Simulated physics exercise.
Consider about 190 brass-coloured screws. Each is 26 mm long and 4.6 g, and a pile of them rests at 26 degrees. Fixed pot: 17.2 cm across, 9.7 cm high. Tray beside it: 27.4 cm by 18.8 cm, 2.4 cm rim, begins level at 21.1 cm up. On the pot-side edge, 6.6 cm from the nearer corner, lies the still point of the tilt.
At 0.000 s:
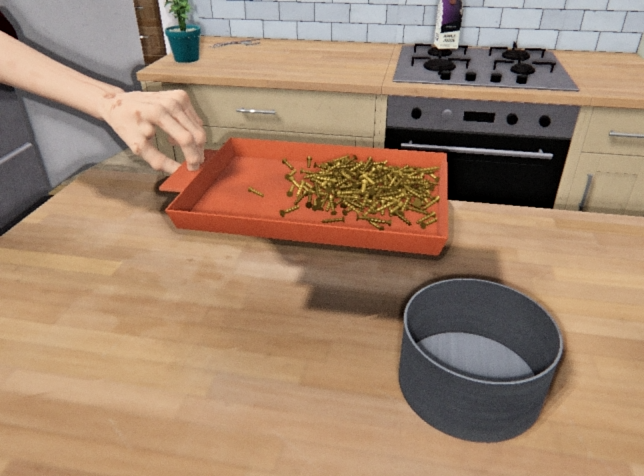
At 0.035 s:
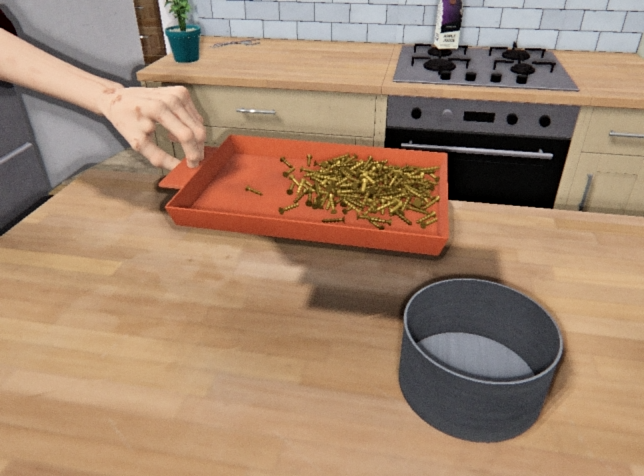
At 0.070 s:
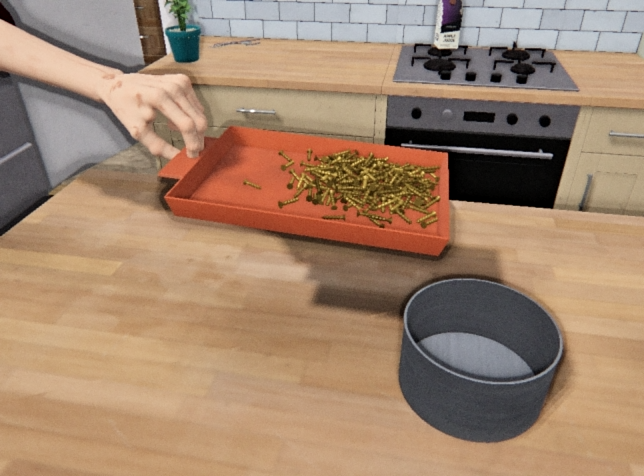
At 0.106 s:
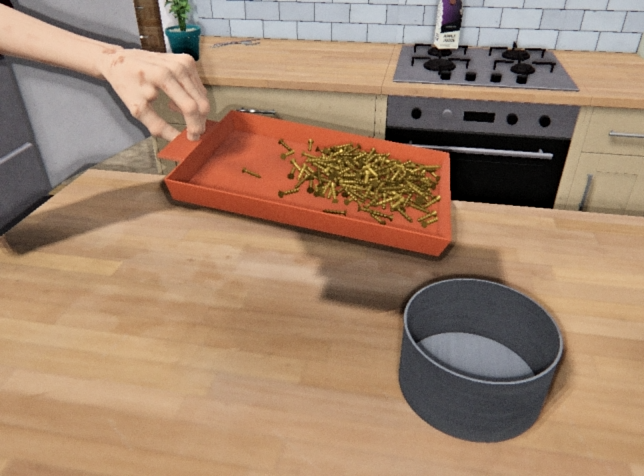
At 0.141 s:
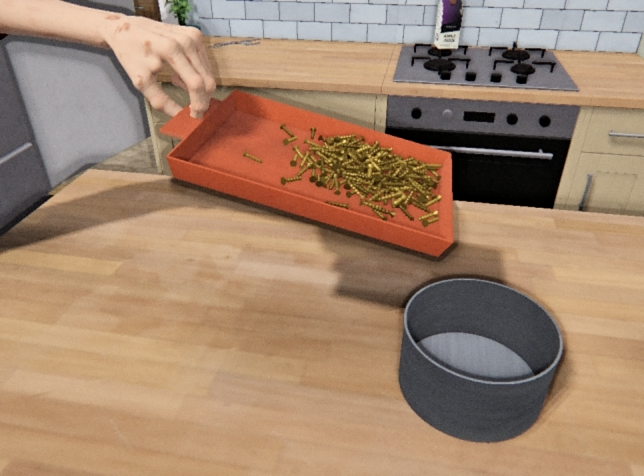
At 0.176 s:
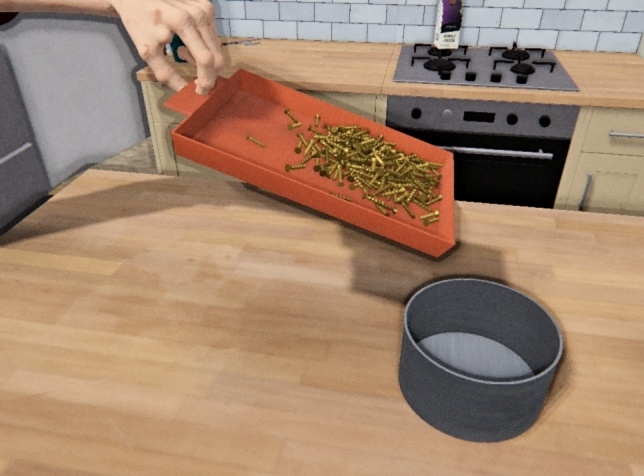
In a kitchen, a hand at the left end of a red tray of brass-coloured screws raises that end above a wooden counter, slanting the tray down to the right, while a dark round pot stays still nearby.
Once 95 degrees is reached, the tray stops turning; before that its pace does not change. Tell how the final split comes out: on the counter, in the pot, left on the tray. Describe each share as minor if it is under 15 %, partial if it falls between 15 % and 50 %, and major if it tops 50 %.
Counter: My guess is a sizable share of the pieces, pot: My guess is the majority of the pieces, tray: My guess is a mere handful of the pieces.
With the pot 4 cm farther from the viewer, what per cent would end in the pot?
My estimate: Some 80 per cent.
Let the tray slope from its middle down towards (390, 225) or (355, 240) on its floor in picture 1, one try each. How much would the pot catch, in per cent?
First try: About 95 percent; second try: About 45 percent.
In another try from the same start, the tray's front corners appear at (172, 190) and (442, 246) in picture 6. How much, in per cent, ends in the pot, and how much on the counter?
Pot 55, counter 45.
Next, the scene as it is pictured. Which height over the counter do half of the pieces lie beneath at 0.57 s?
Around 22 cm up.
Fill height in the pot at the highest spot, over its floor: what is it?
Some 2.0 cm above the floor.
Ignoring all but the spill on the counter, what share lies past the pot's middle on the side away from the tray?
About 90 per cent.
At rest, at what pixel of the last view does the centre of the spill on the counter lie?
The spill's middle ends up near (528, 329).
After 0.41 s, tilt 58 degrees; the tray holds 100 %, the pot 0 %.
Then, at 0.57 s, tilt 84 degrees; the tray holds 80 %, the pot 0 %.
After 0.85 s, tilt 95 degrees; the tray holds 0 %, the pot 65 %.
In the end, at 2.2 s, counter 35 %, pot 65 %, tray 0 %.
